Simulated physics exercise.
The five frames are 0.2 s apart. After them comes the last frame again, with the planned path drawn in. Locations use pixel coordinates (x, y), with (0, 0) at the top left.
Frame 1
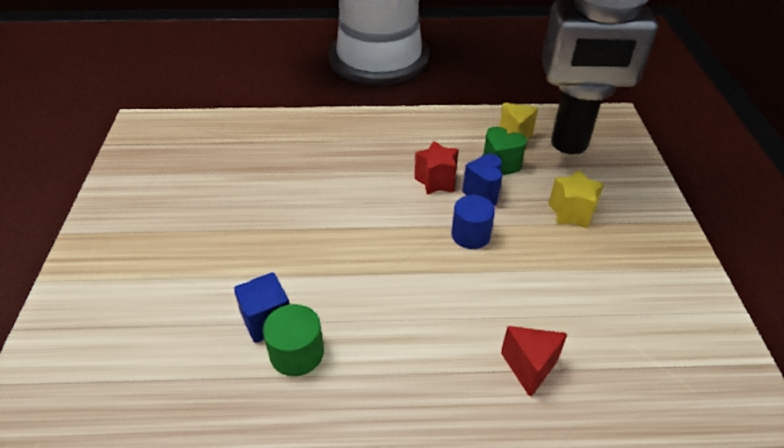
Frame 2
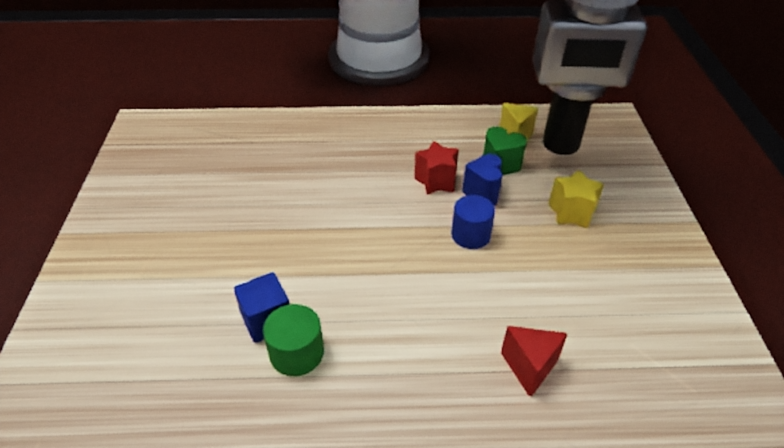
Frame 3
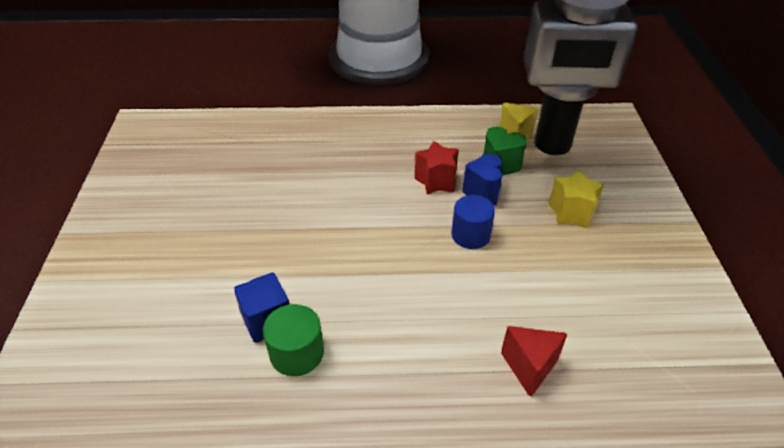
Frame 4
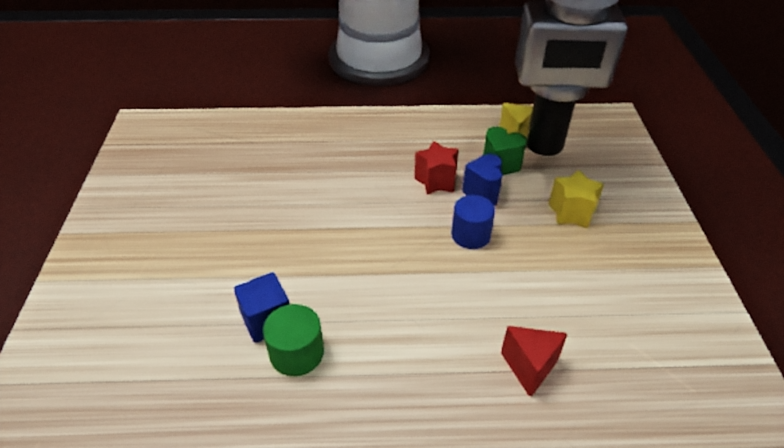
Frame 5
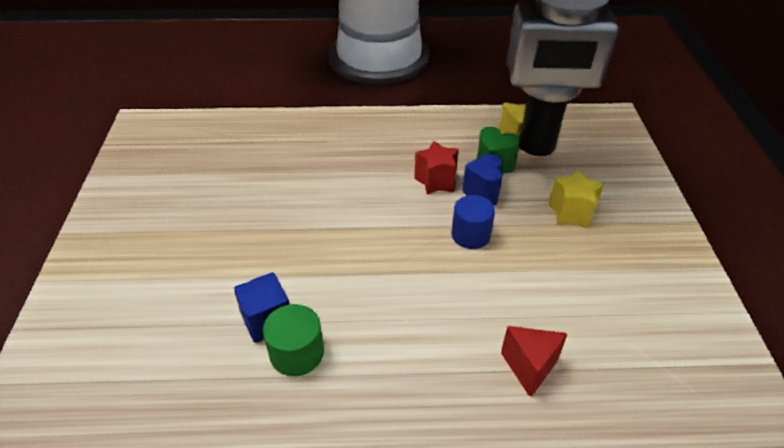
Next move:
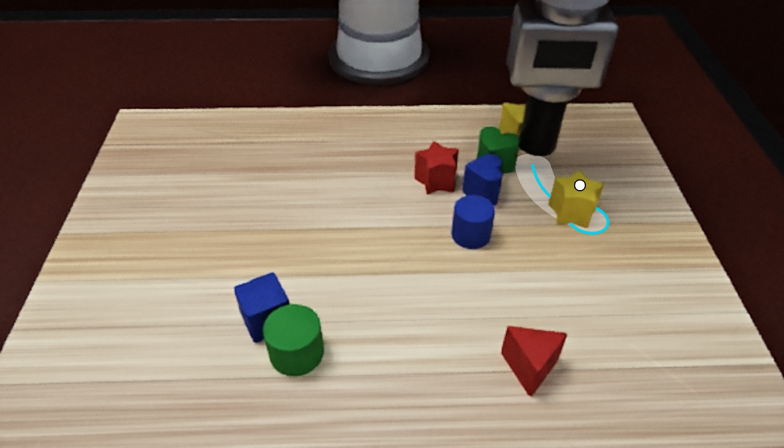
A robot arm with a black stick slid slowly left along the back of a wooden table scattered with coloured blocks, then nudged the green heart block slightly left while the others stayed still.
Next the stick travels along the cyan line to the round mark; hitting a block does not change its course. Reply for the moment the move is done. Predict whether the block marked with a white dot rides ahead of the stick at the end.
I expect it to be in front.
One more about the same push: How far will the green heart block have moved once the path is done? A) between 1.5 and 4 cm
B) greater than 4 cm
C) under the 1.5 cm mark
I'll go with C - under the 1.5 cm mark.
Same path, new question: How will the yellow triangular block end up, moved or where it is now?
My prediction: It remains in place.
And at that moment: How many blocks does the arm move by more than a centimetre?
By the end, one block will have moved.
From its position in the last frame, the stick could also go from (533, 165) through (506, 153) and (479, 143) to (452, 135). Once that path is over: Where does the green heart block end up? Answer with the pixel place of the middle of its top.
Put as a pixel place, it's (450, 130).
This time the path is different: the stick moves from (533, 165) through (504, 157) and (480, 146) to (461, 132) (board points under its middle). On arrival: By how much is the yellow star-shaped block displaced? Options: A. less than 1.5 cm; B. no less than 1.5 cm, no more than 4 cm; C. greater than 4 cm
My pick is A.
Drawn move, from (533, 165) through (541, 185) and (559, 204) to (588, 219); the dot is on the yellow star-shaped block.
The first path, step by step. Halfway along, stick at (555, 176); yellow star-shaped block at (584, 189).
At the end, stick at (594, 199); green heart block still; yellow triangular block still; yellow star-shaped block at (623, 215).
